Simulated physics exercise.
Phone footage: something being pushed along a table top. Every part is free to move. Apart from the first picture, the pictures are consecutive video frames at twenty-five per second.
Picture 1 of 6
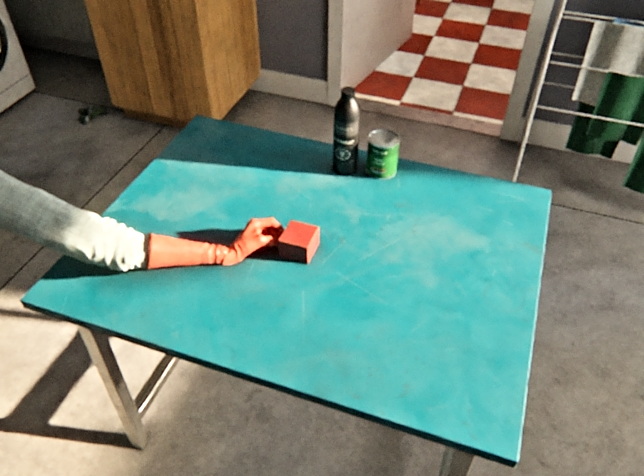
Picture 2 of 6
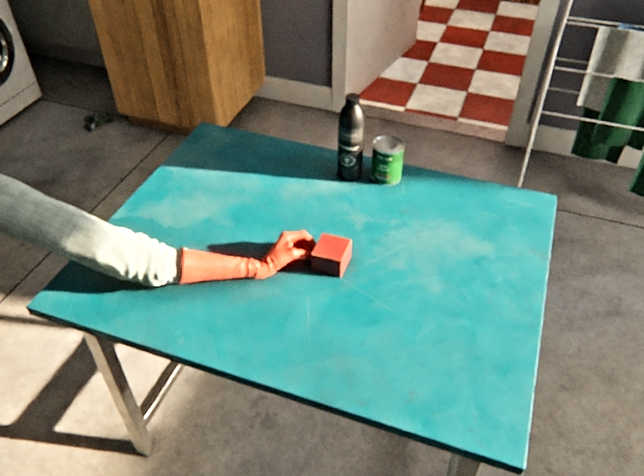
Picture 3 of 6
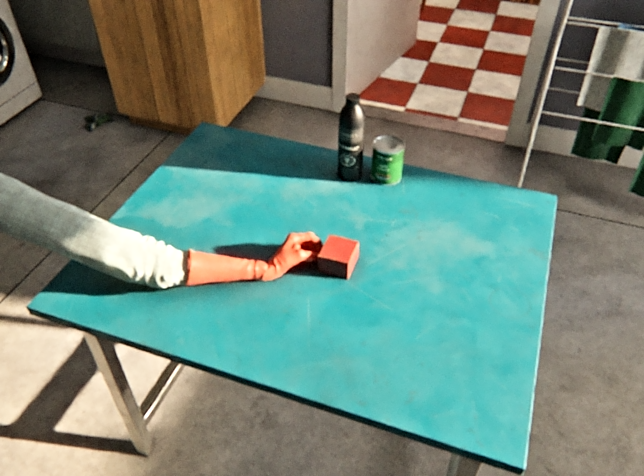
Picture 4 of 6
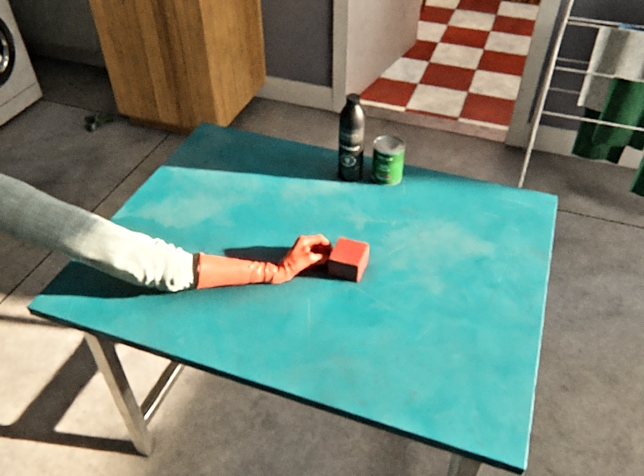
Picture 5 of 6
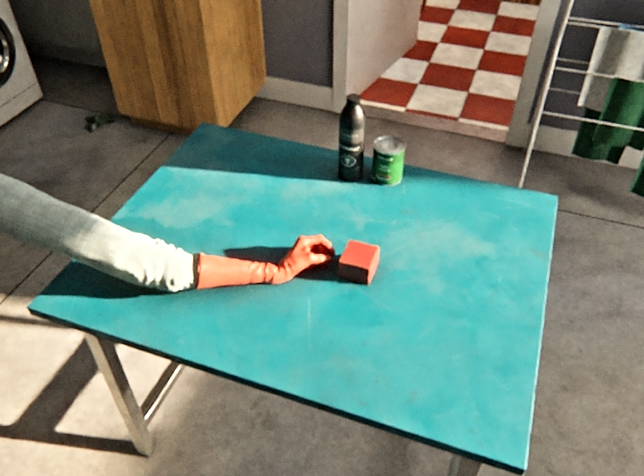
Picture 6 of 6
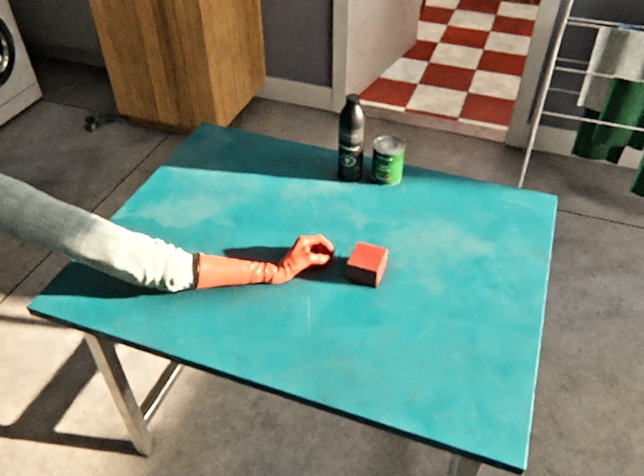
A red-gloved hand pushes a red block rightward across a teal table, then they separate slightly.
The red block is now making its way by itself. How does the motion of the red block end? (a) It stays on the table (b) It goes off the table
a.
Then, 0.24 s later than the last frame, red block moved about its own width near (380, 268).
Then, 0.48 s later than the last frame, red block resting near (380, 268).
When it is over, moved from the start, red block. End places, in pixels of the last picture, red block near (380, 268).
